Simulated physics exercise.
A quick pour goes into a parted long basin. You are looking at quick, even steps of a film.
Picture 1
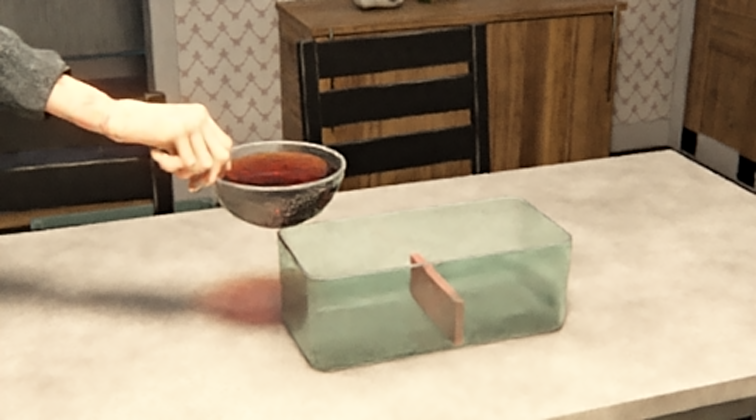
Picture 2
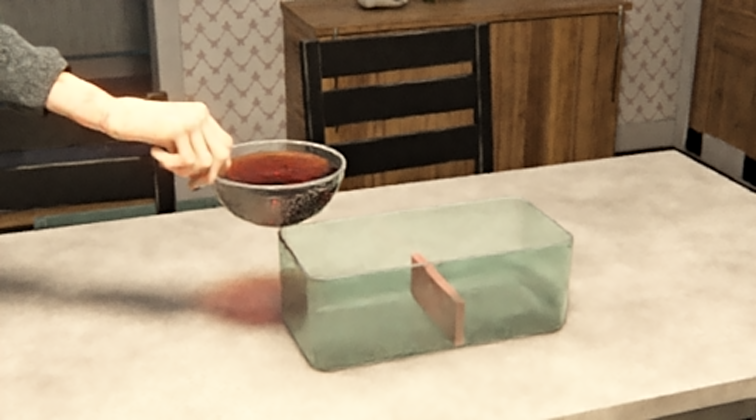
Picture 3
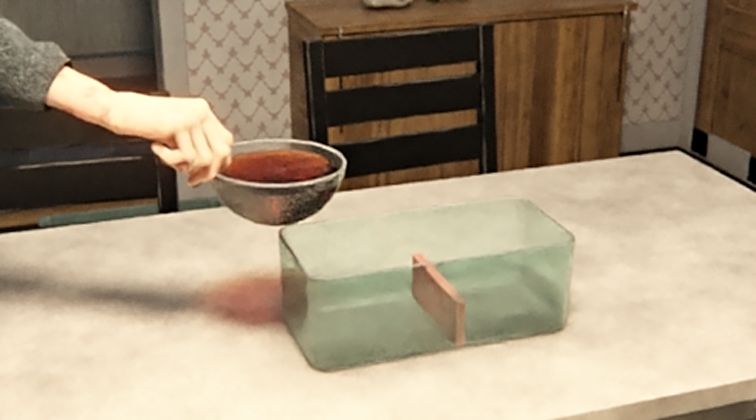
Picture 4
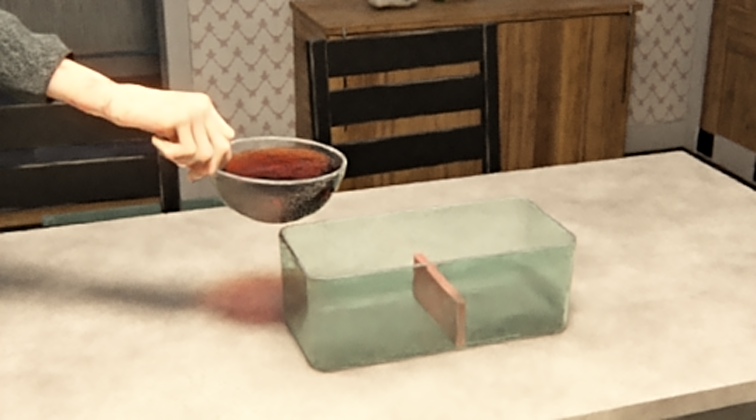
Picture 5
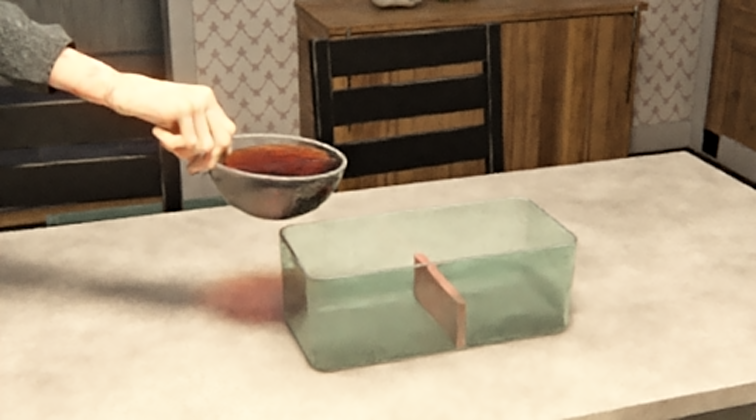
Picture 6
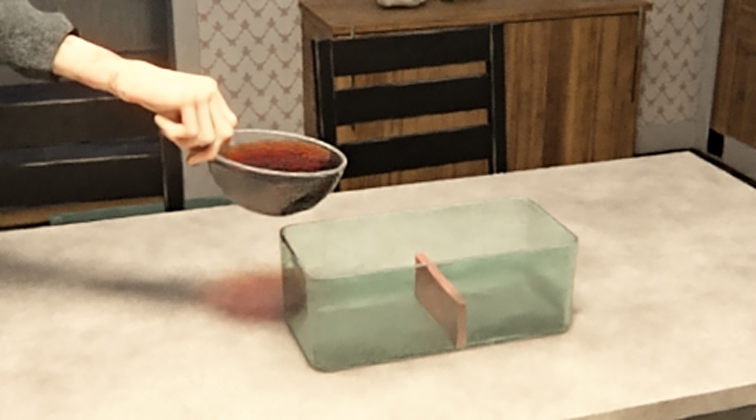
To begin with, a hand at the left holds a glass bowl of dark red liquid nearly level above a long clear basin with a low upright divider inside. The hand then gradually tilts the bowl slightly to the right, and the liquid shifts up to the rim nearest the basin.
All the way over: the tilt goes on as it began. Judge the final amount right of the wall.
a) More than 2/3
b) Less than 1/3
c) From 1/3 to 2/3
Less than 1/3.
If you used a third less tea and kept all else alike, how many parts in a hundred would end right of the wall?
Roughly 0 in a hundred.
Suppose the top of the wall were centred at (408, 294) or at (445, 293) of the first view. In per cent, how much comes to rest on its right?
Result: 75 % first, 10 % second.
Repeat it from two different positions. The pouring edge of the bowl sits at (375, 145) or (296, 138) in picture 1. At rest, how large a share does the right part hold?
It comes to about 80 %, followed by about 0 %.
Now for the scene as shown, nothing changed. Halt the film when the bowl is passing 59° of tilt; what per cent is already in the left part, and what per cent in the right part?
So the left part has 15 percent, while the right part has 0.
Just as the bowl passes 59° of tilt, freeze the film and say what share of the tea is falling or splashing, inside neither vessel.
Roughly 35 percent.
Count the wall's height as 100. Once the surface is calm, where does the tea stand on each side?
It settles around 40 on the left side and around 10 on the right side.
A moment on, the bowl is tipped part way and 46 per cent is still to pour, 17 is left of the wall and 0 right of it.
Next, the bowl is tipped on its side and 1 per cent is still to pour, 77 is left of the wall and 11 right of it.
Then the bowl is tipped on its side and 0 per cent is still to pour, 88 is left of the wall and 12 right of it.
Later the bowl is tipped on its side and 0 per cent is still to pour, 88 is left of the wall and 12 right of it.
In the end 88 per cent lies left of the wall, 12 right of it and 1 outside.
